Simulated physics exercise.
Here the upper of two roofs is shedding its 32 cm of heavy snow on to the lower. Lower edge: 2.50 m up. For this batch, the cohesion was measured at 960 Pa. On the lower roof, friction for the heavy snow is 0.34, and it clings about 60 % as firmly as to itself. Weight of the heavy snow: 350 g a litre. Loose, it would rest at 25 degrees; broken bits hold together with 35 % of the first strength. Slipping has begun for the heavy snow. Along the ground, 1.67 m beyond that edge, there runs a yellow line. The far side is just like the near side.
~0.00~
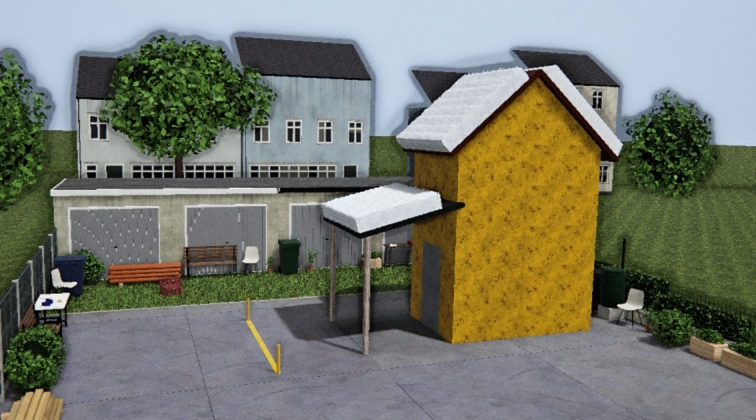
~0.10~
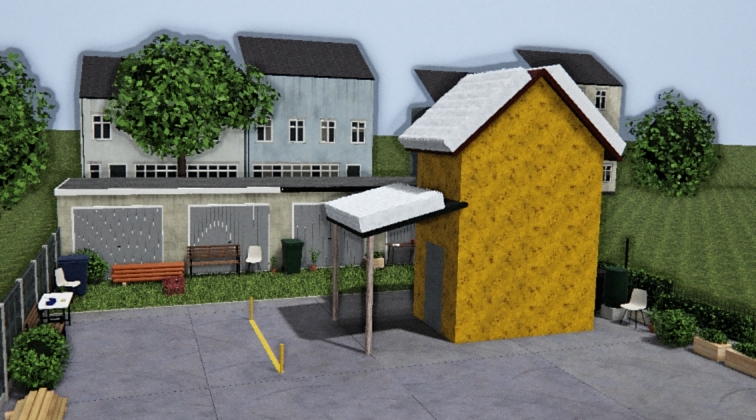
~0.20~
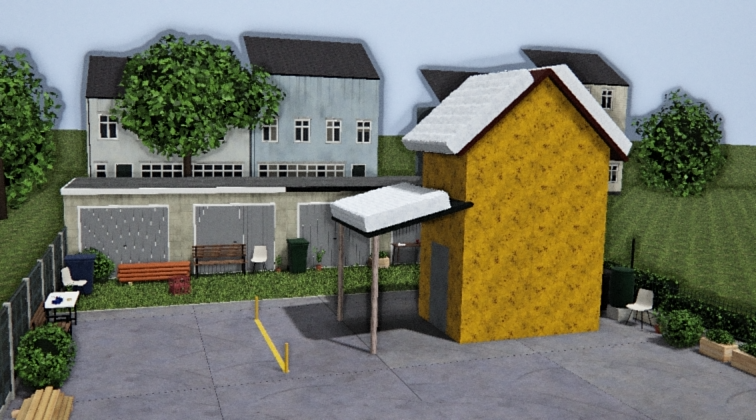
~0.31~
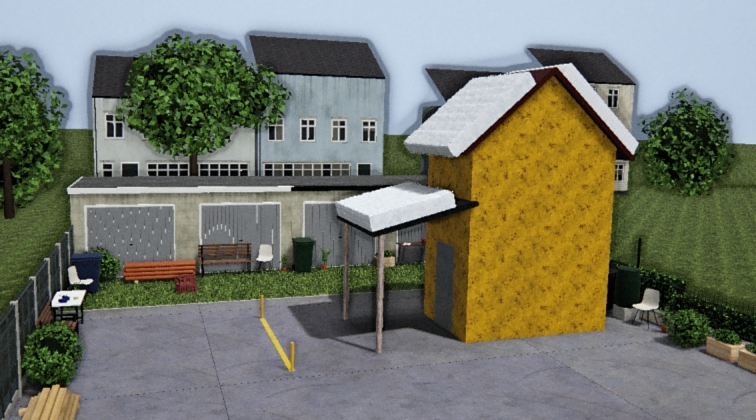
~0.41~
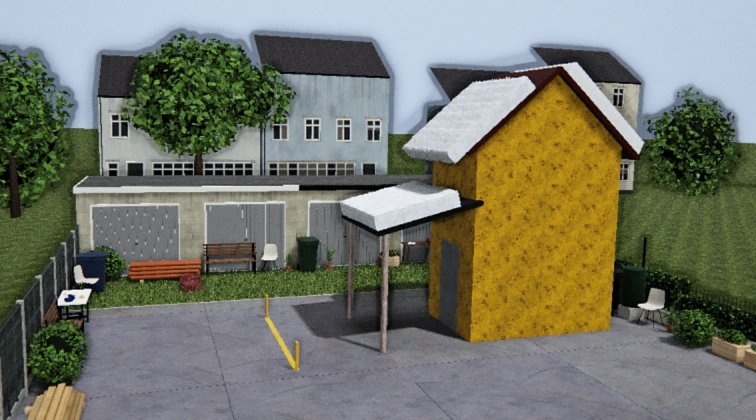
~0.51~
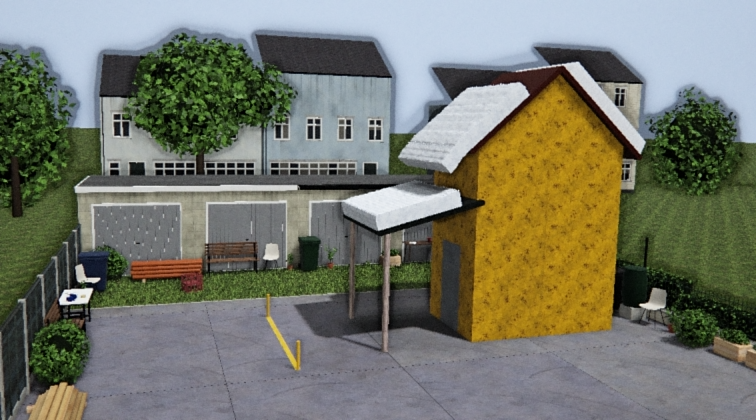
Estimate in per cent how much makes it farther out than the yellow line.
Roughly 21 per cent makes it past the line.
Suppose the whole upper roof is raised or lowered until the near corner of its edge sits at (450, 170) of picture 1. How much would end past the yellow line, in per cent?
In that case it would be around 4 percent.
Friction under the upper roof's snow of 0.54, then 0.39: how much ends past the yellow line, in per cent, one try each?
0 %, then 5 %.
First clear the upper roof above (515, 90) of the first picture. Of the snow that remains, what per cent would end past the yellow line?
I'd put it at around 12 percent.
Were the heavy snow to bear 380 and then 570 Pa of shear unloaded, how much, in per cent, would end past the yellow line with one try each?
The answers, in order, are 40 % and 35 %.
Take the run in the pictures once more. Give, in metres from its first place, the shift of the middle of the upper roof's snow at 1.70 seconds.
Roughly 3.8 m.
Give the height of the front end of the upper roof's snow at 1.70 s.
0.8 m, roughly.
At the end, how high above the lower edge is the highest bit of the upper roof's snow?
Looks like around 0.7 m above that edge.
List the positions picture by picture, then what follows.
In the first frame, foremost bit of the heavy snow at (449, 143).
In the second frame, foremost bit of the heavy snow at (451, 144), its middle shifted 2.4 cm, 1 % of it past the upper edge, in one piece.
In the third frame, foremost bit of the heavy snow at (454, 146), its middle shifted 9.8 cm, 4 % of it past the upper edge, in one piece.
In the fourth frame, foremost bit of the heavy snow at (455, 148), its middle shifted 22 cm, 10 % of it past the upper edge, in one piece.
In the fifth frame, foremost bit of the heavy snow at (454, 154), its middle shifted 40 cm, 17 % of it past the upper edge, in one piece.
In the sixth frame, foremost bit of the heavy snow at (449, 157), its middle shifted 64 cm, 28 % of it past the upper edge, cracking.
After 1.06 s, none is below the lower edge and 0 % is past the line.
After 1.70 s, 28 % is below the lower edge and 0 % is past the line.
After 2.35 s, 58 % is below the lower edge and 20 % is past the line.
After 3.00 s, 59 % is below the lower edge and 21 % is past the line.
After 3.40 s, 59 % is below the lower edge and 21 % is past the line.
